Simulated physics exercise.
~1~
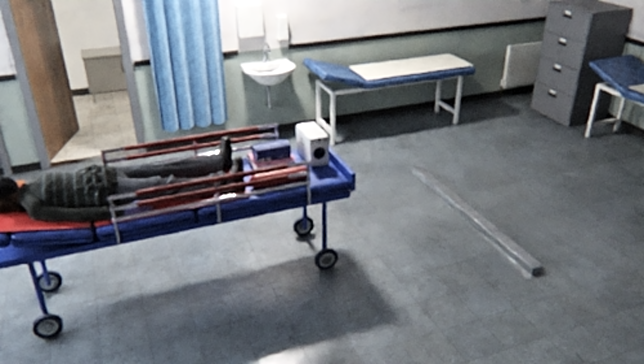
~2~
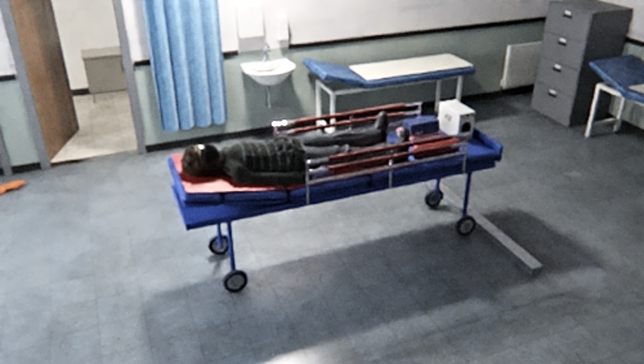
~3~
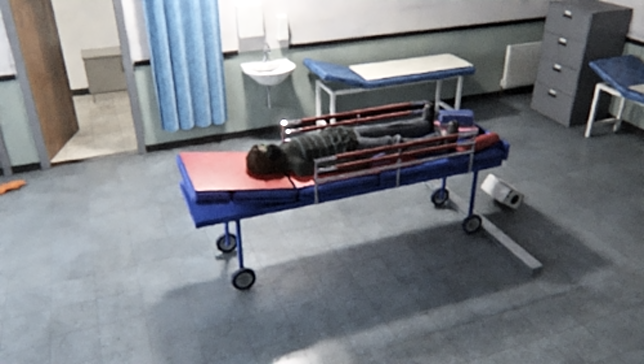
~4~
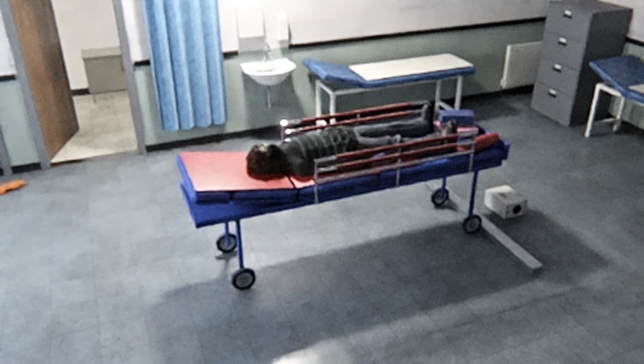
Clinic room with a blue trolley rolling right and stopping at a floor sill, the patient sliding along it, a white monitor toppling off.
